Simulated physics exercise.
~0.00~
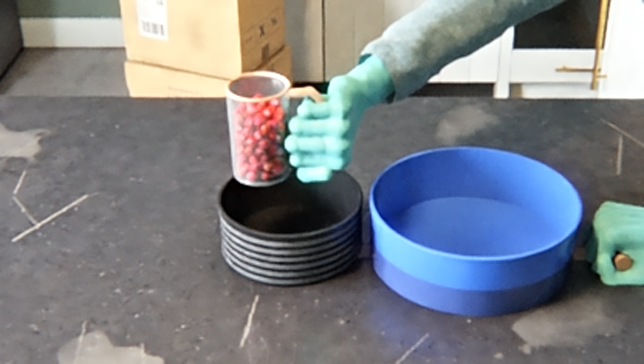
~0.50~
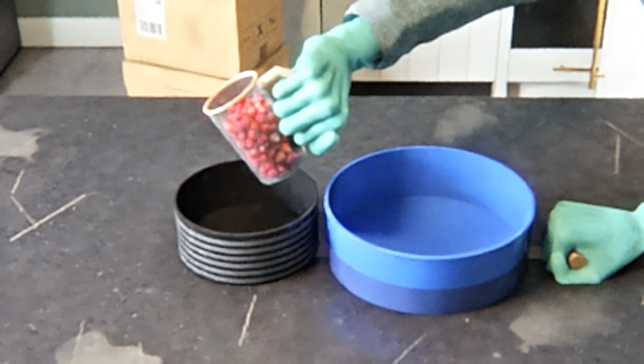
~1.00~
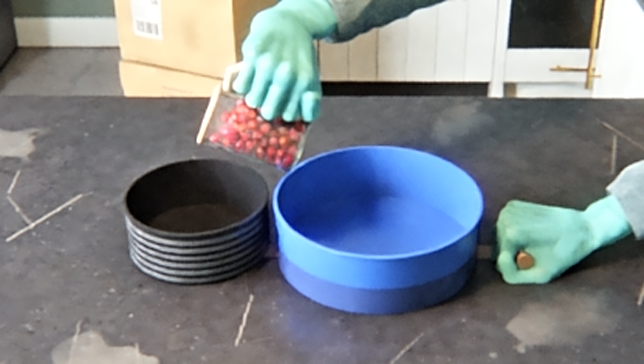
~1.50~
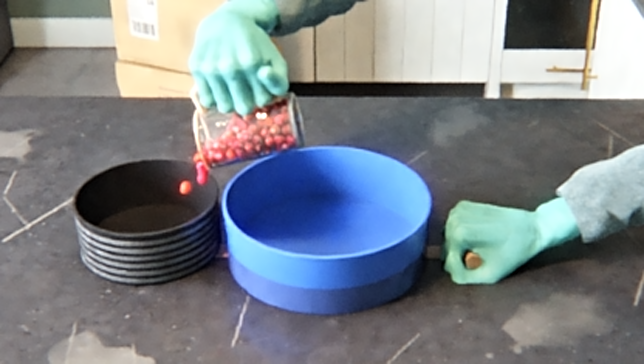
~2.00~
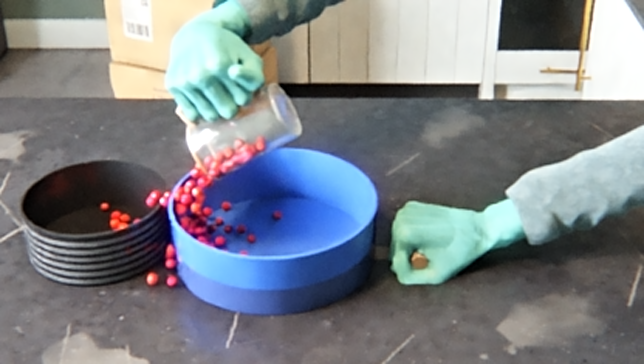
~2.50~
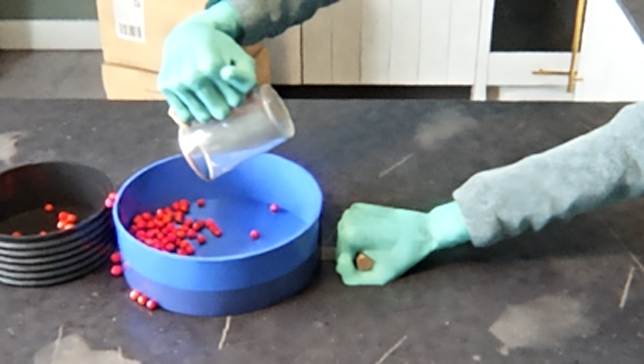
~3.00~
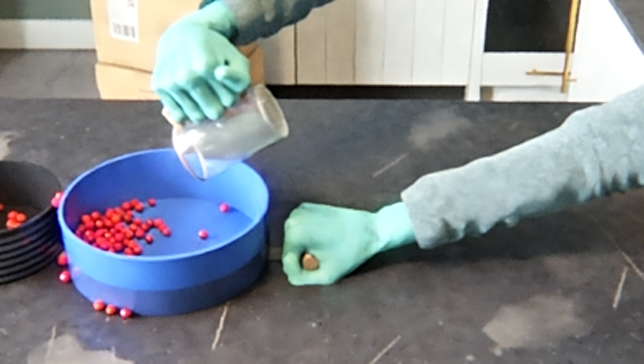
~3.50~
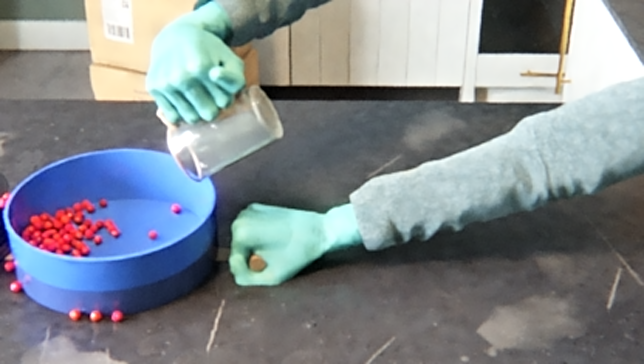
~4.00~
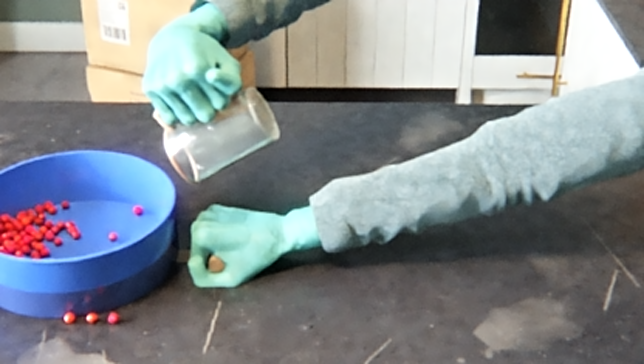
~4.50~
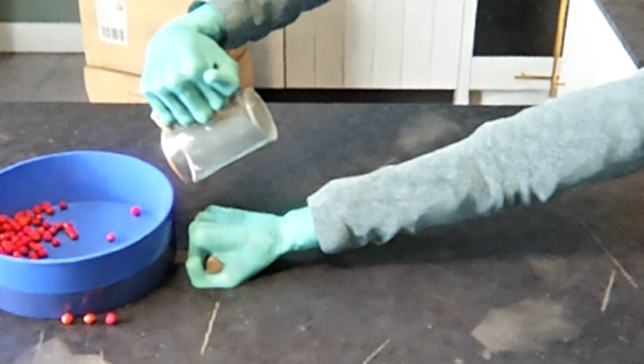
A gloved hand tipped a clear cup of cranberries while another hand drew a black pot and a blue pot leftward beneath it, so some berries fell into the black pot, most landed in the blue one, and a few ended up on the table.
